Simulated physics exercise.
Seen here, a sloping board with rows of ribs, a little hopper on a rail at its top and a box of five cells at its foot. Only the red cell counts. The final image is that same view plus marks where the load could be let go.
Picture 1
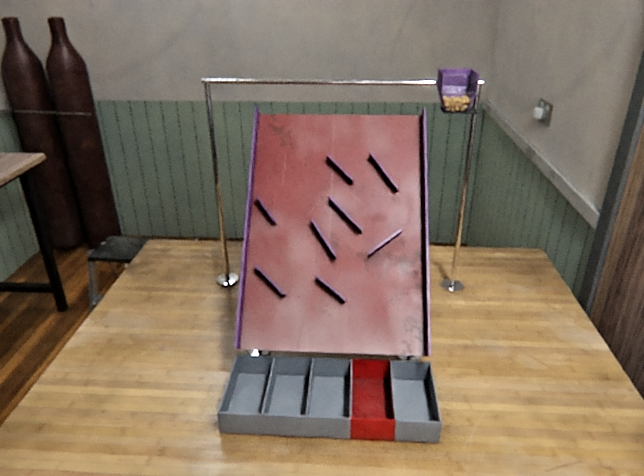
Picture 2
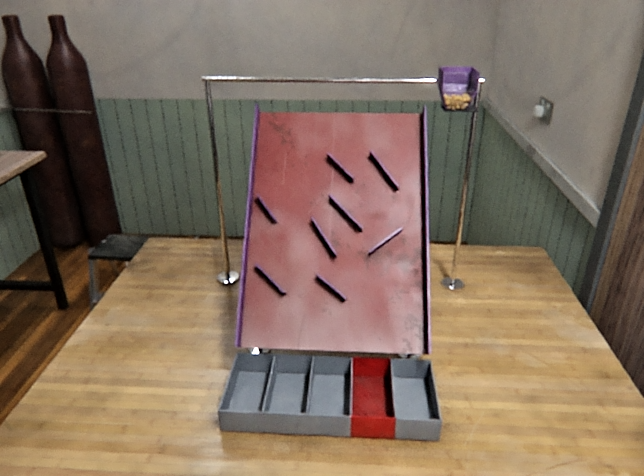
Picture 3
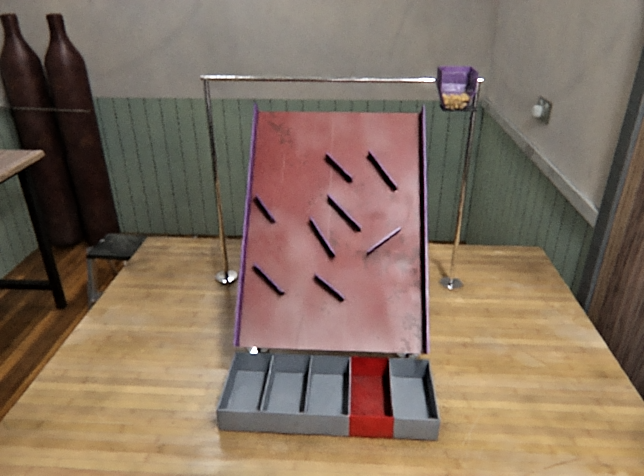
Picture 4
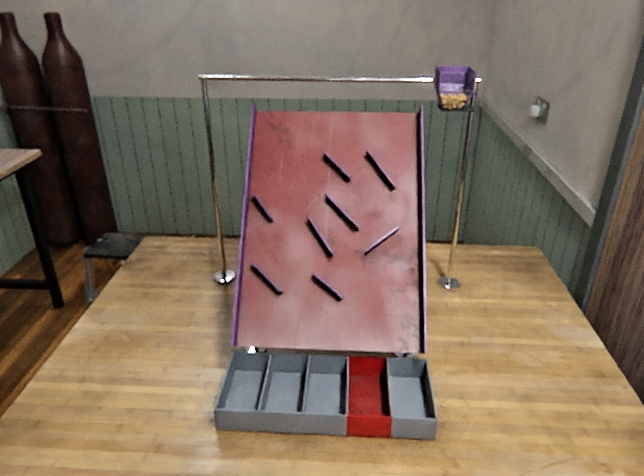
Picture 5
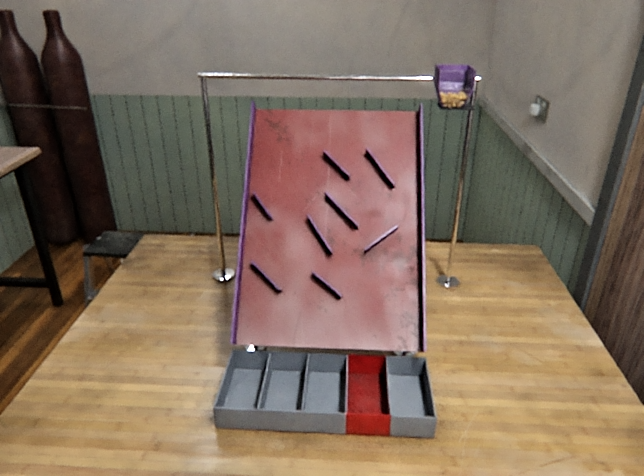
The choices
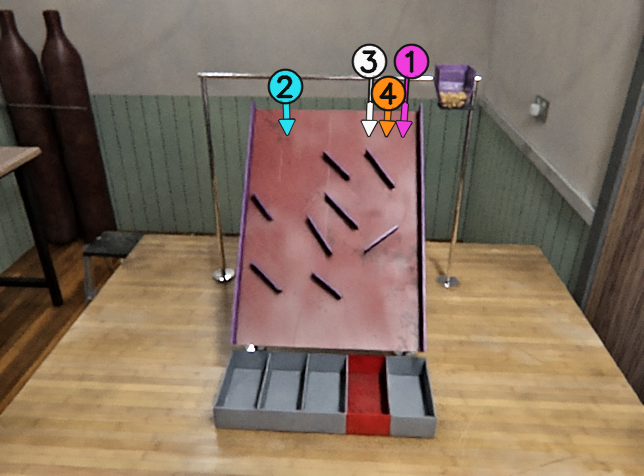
A sloping red board with purple edges and dark slanted ribs stands on a pale wooden table, seen from the front and slightly above, in a room with green panelling and grey walls. A small purple hopper of dried chickpeas hangs at the right of a metal rail, above five grey cells, the fourth red. Nothing moves except the view, which shifts very slightly.
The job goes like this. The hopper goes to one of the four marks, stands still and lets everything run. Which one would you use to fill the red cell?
3 works best here.
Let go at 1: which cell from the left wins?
It is the fifth one.
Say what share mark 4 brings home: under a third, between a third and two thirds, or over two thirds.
It is under a third.
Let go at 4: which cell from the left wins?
The fifth from the left.
On the marked copy, mark 1 meets the board at (403, 131); mark 2 meets the board at (287, 129); mark 3 meets the board at (369, 130); mark 4 meets the board at (386, 130).
With 1, a stray few in the red cell, nearly all in other cells.
With 2, a small part in the red cell, most in other cells, a small part outside the box.
With 3, about a third in the red cell, about two thirds in other cells.
With 4, a stray few in the red cell, nearly all in other cells.
